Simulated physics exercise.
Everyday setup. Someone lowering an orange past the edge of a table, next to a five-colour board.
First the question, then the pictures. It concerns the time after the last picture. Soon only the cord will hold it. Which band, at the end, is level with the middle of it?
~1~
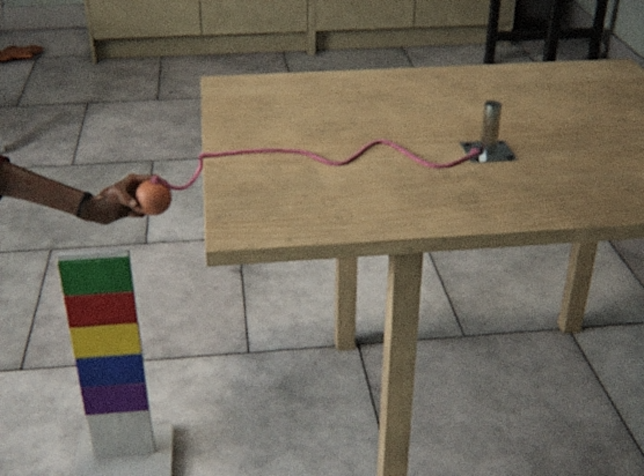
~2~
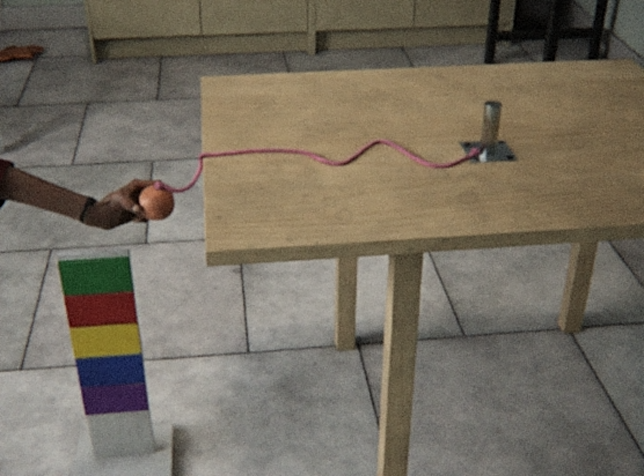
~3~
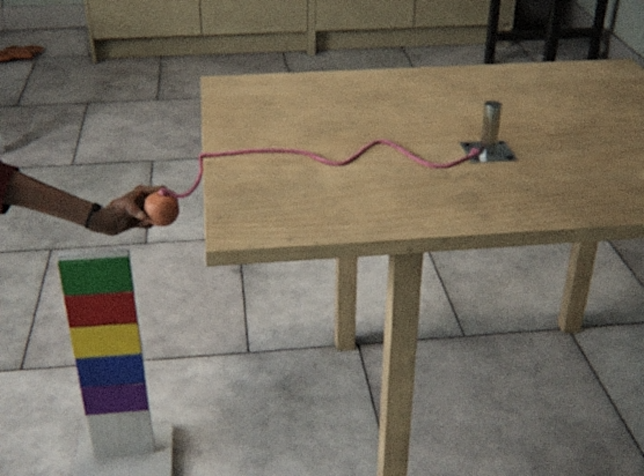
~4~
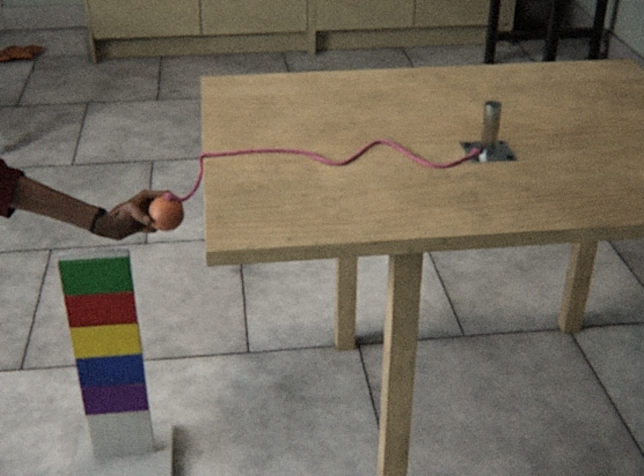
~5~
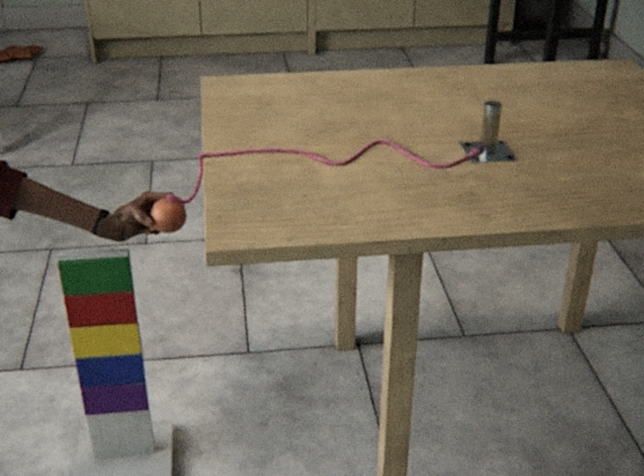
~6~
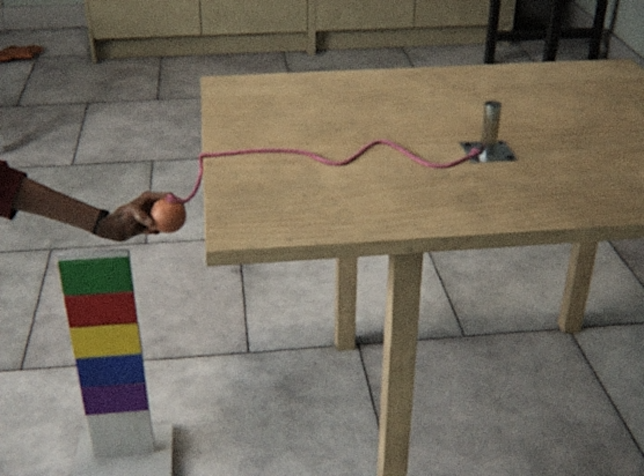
The middle is level with red.
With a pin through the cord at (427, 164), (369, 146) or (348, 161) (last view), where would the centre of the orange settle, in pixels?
First try around (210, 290), second around (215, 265), third around (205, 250).
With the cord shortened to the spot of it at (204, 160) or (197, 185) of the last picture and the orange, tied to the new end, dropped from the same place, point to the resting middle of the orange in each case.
I'd say somewhere near (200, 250) the first time and near (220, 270) the second time.
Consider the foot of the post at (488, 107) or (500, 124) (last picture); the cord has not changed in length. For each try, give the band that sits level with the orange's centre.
First case: Green. Second case: Green.
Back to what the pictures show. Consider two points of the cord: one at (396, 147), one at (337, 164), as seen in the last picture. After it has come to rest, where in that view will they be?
First one: (362, 155); second one: (271, 157).
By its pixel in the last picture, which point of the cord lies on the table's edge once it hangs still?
Roughly (275, 151).
Early on, orange near (229, 289); level with red.
Midway, orange near (192, 298); level with red.
Finally, orange near (208, 302); level with red. Its middle rests at the red band.
